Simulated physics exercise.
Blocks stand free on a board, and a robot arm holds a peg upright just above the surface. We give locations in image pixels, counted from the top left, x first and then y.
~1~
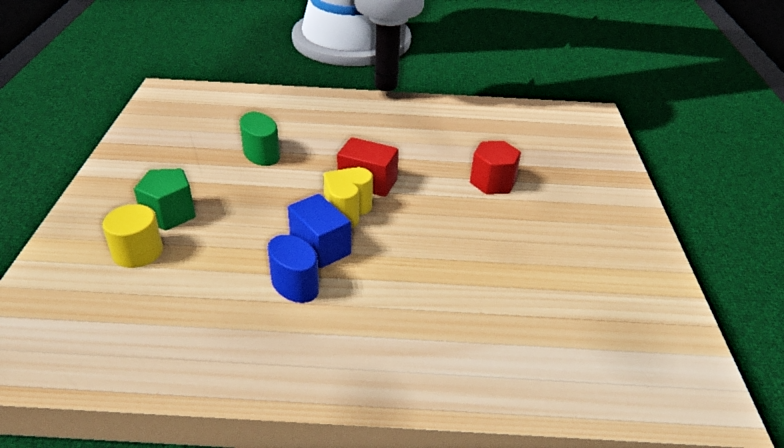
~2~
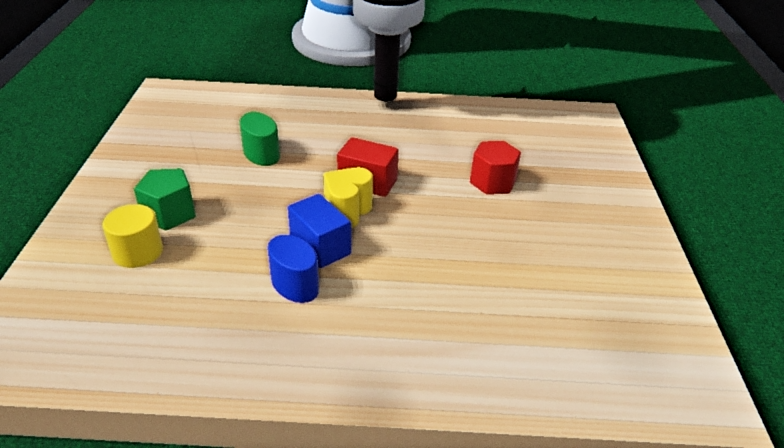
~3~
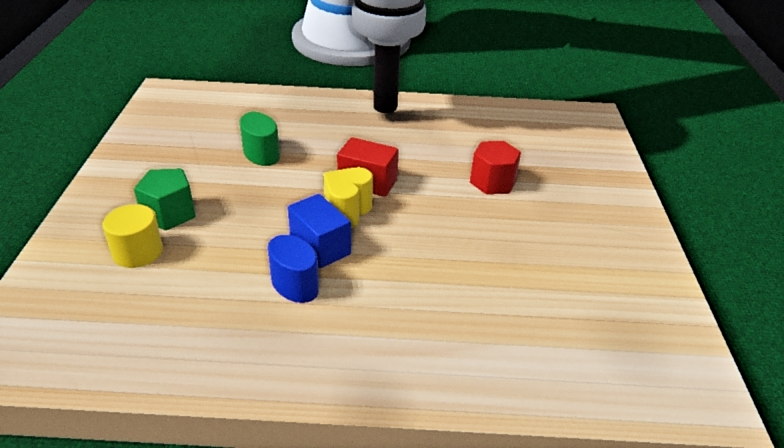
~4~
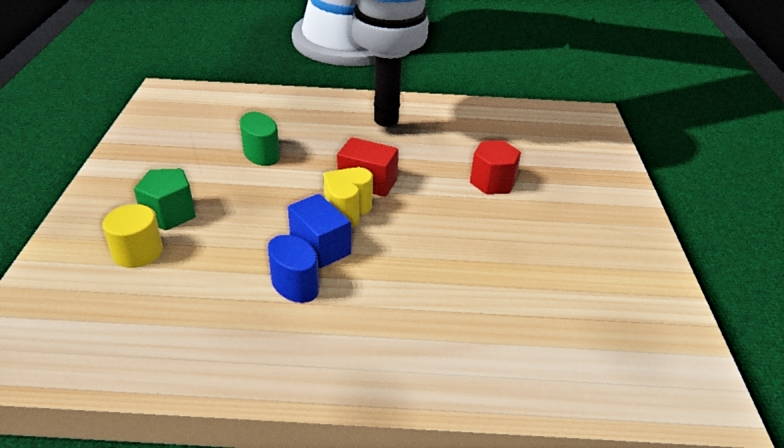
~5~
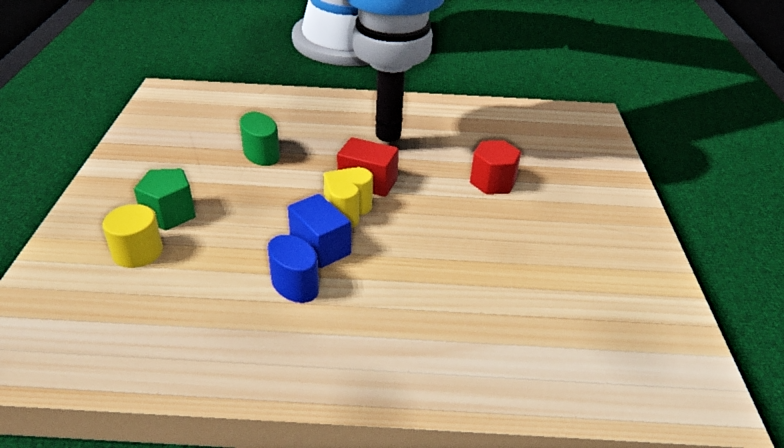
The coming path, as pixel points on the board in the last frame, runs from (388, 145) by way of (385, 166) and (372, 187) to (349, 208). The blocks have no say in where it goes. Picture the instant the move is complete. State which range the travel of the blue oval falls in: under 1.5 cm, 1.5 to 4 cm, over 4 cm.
Between 1.5 and 4 cm.
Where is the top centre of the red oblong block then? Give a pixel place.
It comes to (326, 192).
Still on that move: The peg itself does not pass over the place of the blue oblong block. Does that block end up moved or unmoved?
Moved.
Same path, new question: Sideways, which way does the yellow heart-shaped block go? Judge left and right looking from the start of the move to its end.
Right side.
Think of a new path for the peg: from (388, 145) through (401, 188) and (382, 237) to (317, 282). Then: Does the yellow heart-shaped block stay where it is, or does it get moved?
The result: It moves.
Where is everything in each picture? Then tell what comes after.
Peg's lower end (386, 87); blue oval (292, 251); blue oblong block (319, 213); yellow heart-shaped block (347, 180); red oblong block (368, 150), in the first frame.
Peg (385, 97); blocks still, in the second frame.
Peg (385, 109); blocks still, in the third frame.
Peg (386, 122); blocks still, in the fourth frame.
Peg (388, 136); blue oval (292, 251); blue oblong block (319, 213); yellow heart-shaped block (347, 180); red oblong block (368, 150), in the fifth frame.
On the path given first. One third of the way, peg (386, 158); nothing pushed yet.
Two thirds of the way, peg (373, 178); blue oblong block (305, 221), turned 25° anticlockwise; yellow heart-shaped block (333, 194), turned 35° clockwise; red oblong block (356, 173).
At the end, peg (349, 198); blue oval (284, 269), turned 35° anticlockwise; blue oblong block (270, 240), turned 65° anticlockwise; yellow heart-shaped block (292, 211), turned 50° clockwise; red oblong block (326, 192).
